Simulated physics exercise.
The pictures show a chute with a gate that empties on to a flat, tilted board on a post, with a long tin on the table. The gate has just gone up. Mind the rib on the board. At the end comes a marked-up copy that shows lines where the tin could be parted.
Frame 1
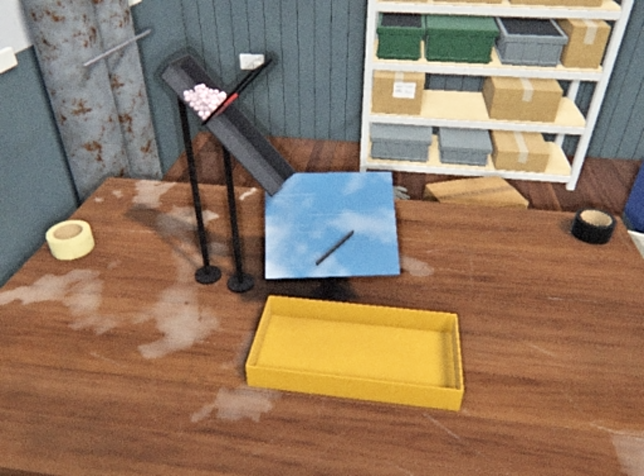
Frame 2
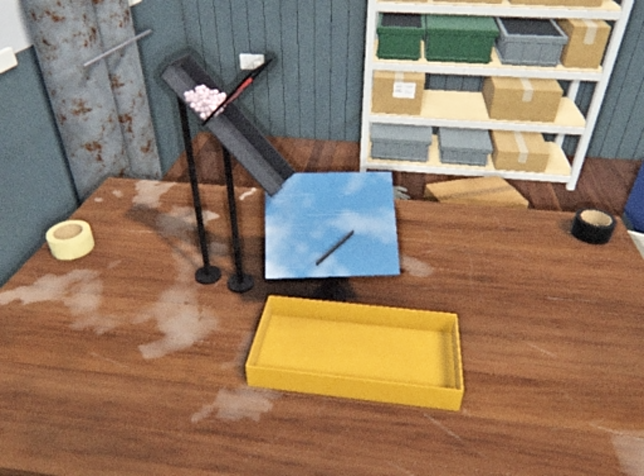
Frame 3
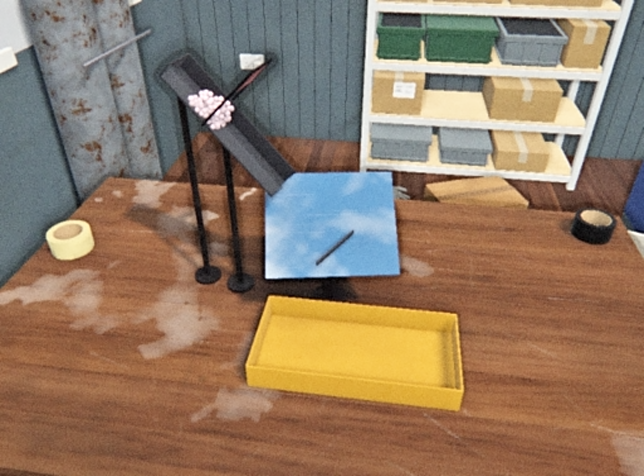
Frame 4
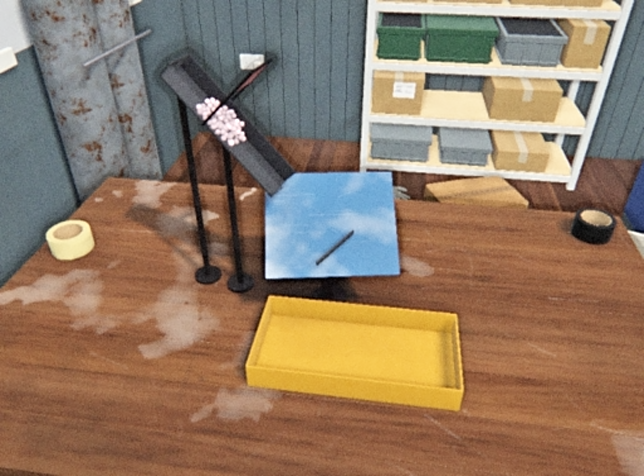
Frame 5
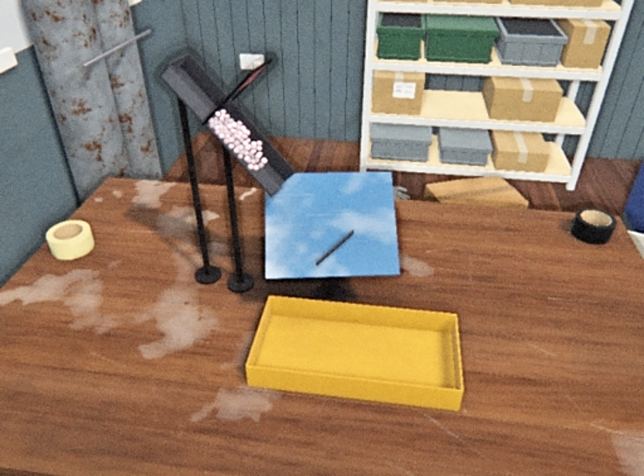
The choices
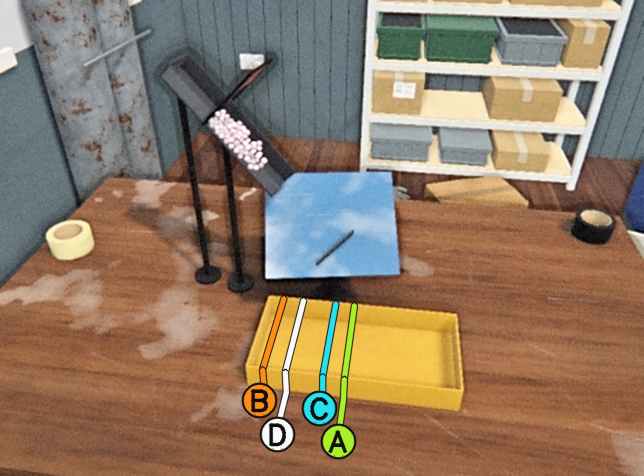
The video shows a raised dark chute above a wooden table with a tilted blue board and an empty yellow tin; a gate lifts, and small pale pink balls slide down the chute toward the right, spreading into a longer stream.
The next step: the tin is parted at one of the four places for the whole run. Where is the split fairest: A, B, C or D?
Use line D.
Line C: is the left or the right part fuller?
Left.
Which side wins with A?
Left.
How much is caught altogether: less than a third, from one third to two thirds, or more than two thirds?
About that: More than two thirds.
On the marked copy, line A crosses the front rim at (344, 377); line B crosses the front rim at (262, 368); line C crosses the front rim at (322, 375); line D crosses the front rim at (285, 371).
With A, of what is caught, the larger part on the left of the divider, about a tenth on the right.
With B, of what is caught, about a tenth on the left of the divider, almost all on the right.
With C, of what is caught, the larger part on the left of the divider, roughly a quarter on the right.
With D, of what is caught, roughly two thirds on the left of the divider, roughly a third on the right.
